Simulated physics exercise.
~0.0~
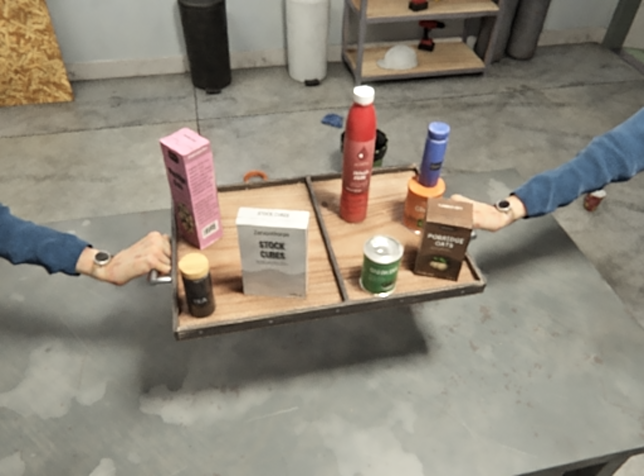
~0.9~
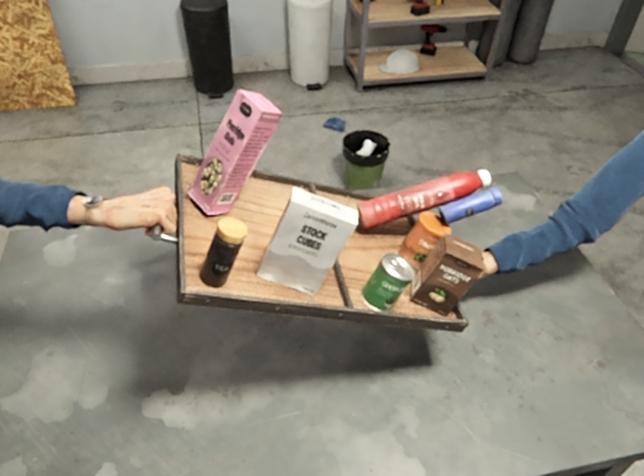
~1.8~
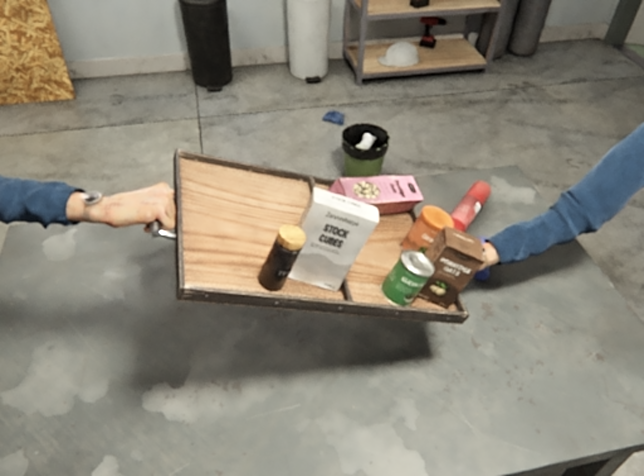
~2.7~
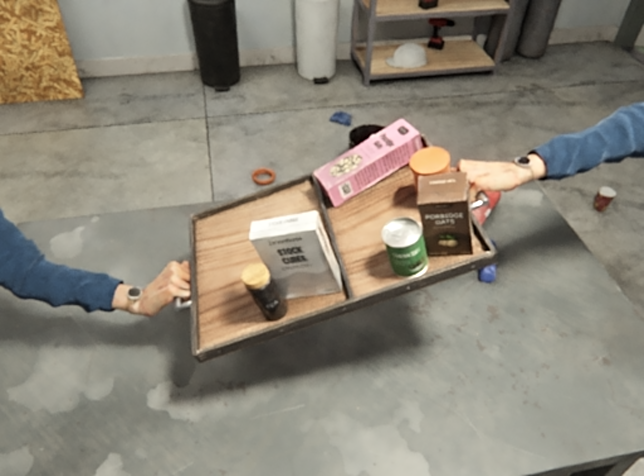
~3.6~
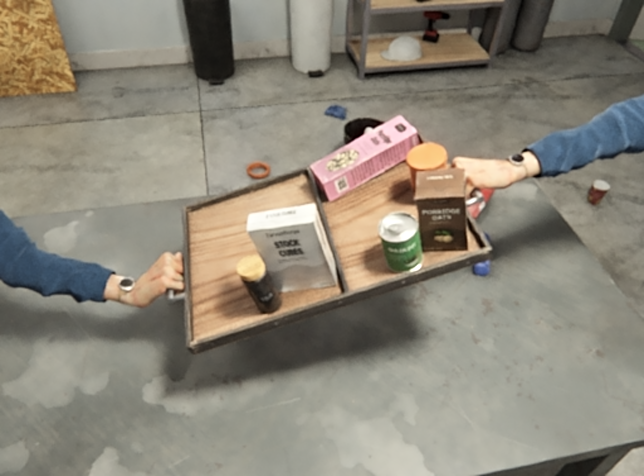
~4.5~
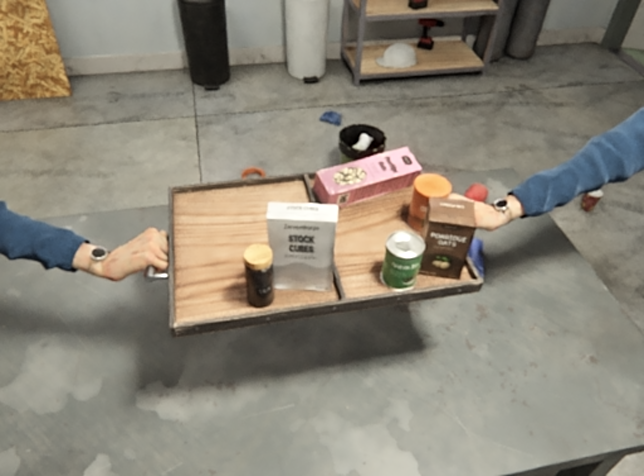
Two hands tilt a tray right, then left, then level, toppling the pink carton and bottles.
